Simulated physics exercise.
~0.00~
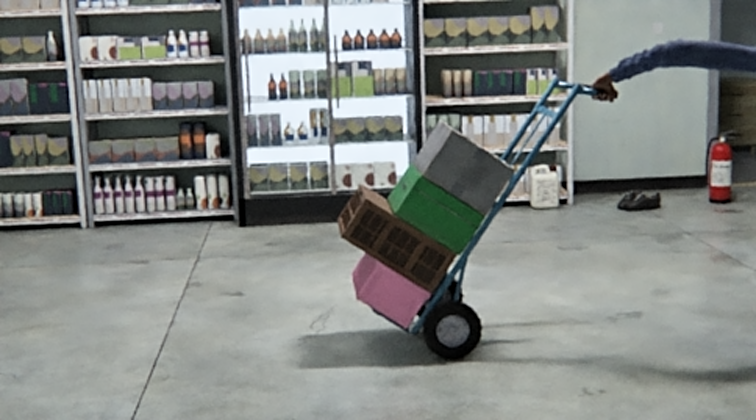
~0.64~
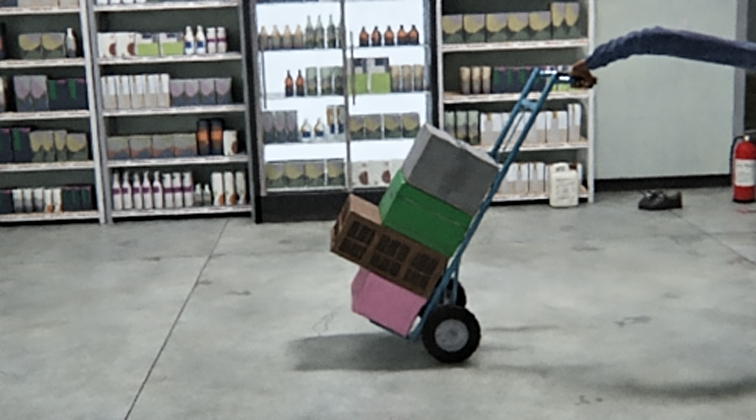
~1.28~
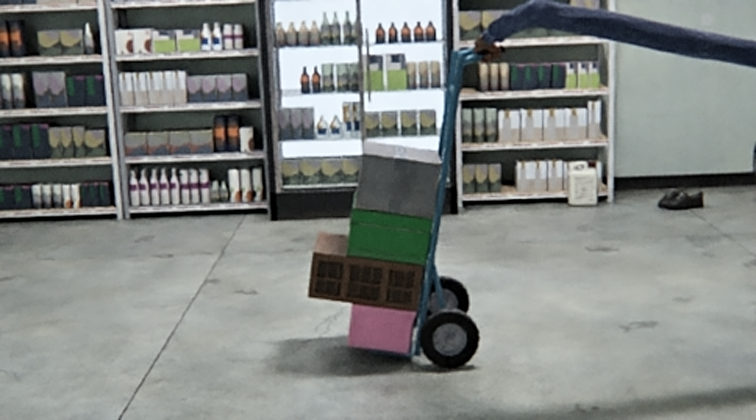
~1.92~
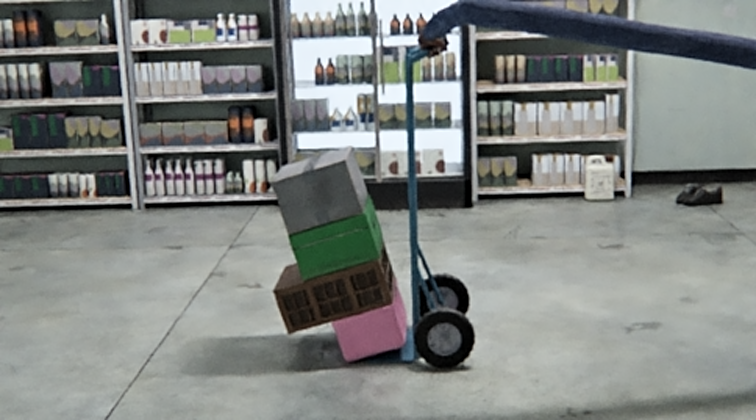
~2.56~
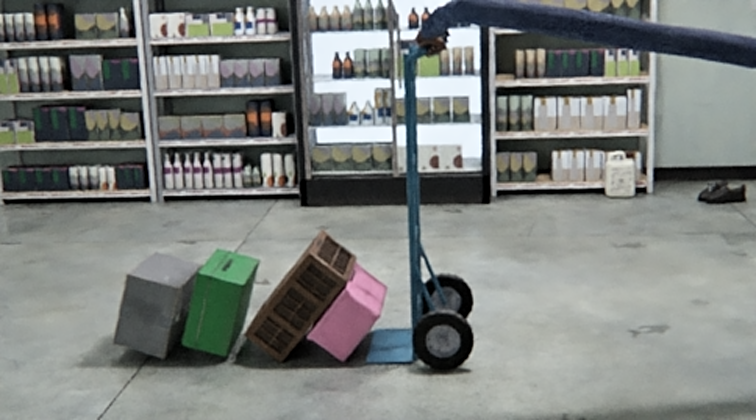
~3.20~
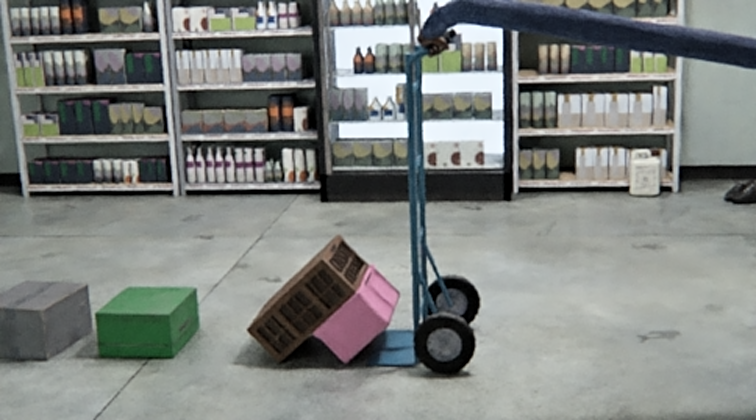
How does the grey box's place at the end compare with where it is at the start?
At the start the grey box is on top of the stack on the tilted hand truck. At the end it lies on the floor at the far left, beyond the green toolbox.
